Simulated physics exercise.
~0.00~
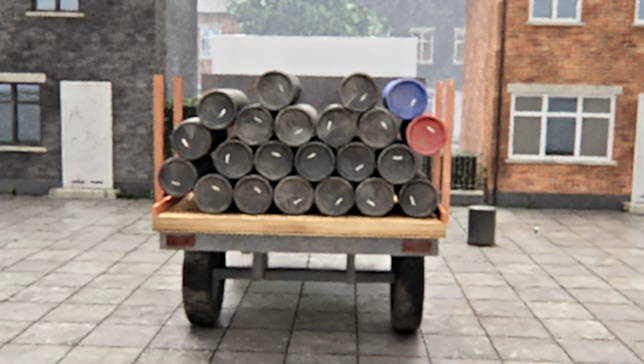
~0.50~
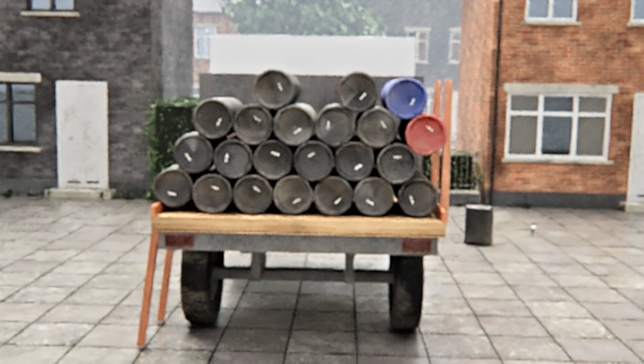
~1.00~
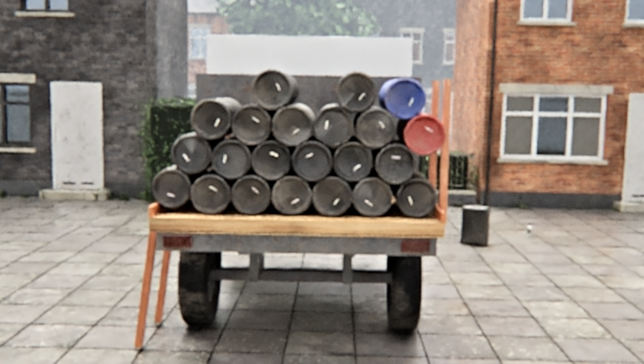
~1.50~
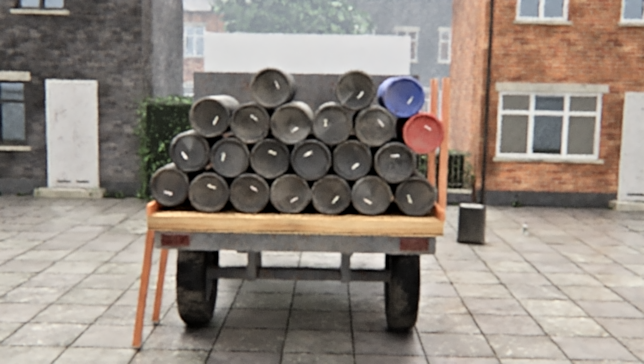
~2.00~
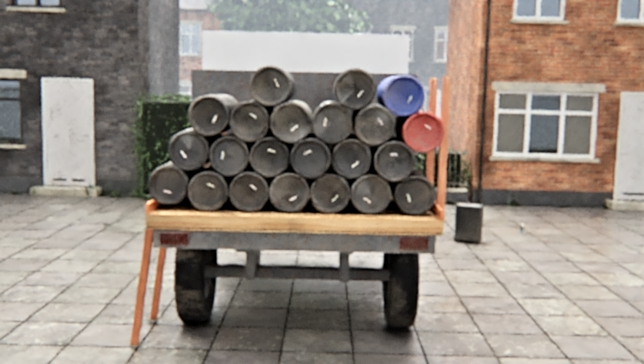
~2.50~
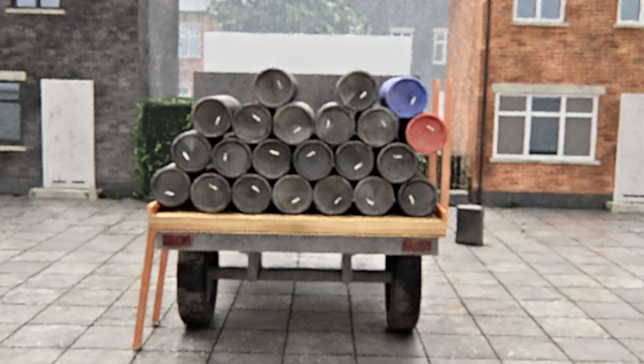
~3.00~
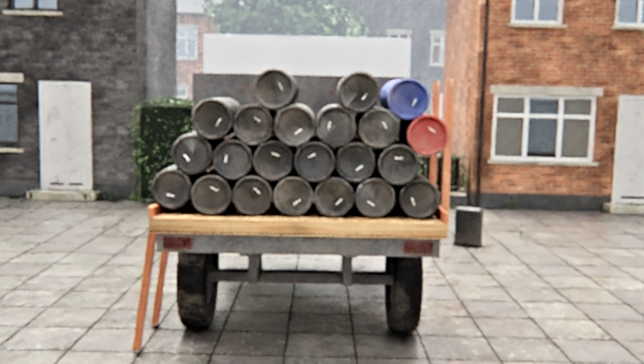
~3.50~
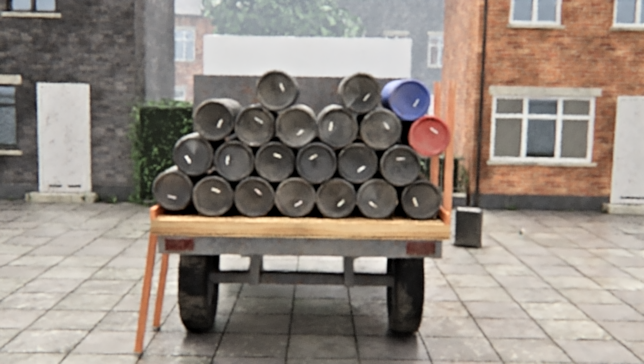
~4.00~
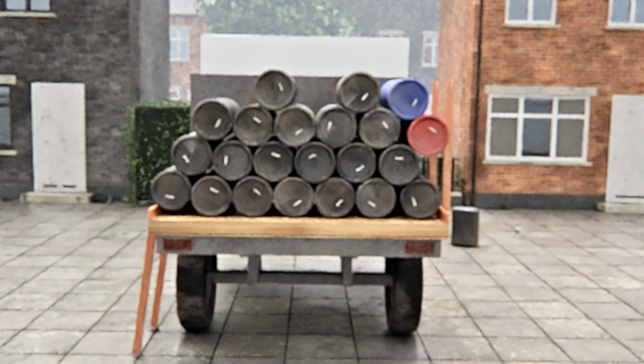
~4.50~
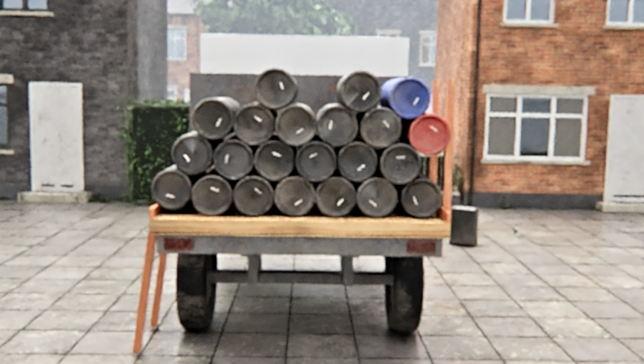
A flatbed lorry's left posts swing down, yet its stacked cylinders all stay on the deck.
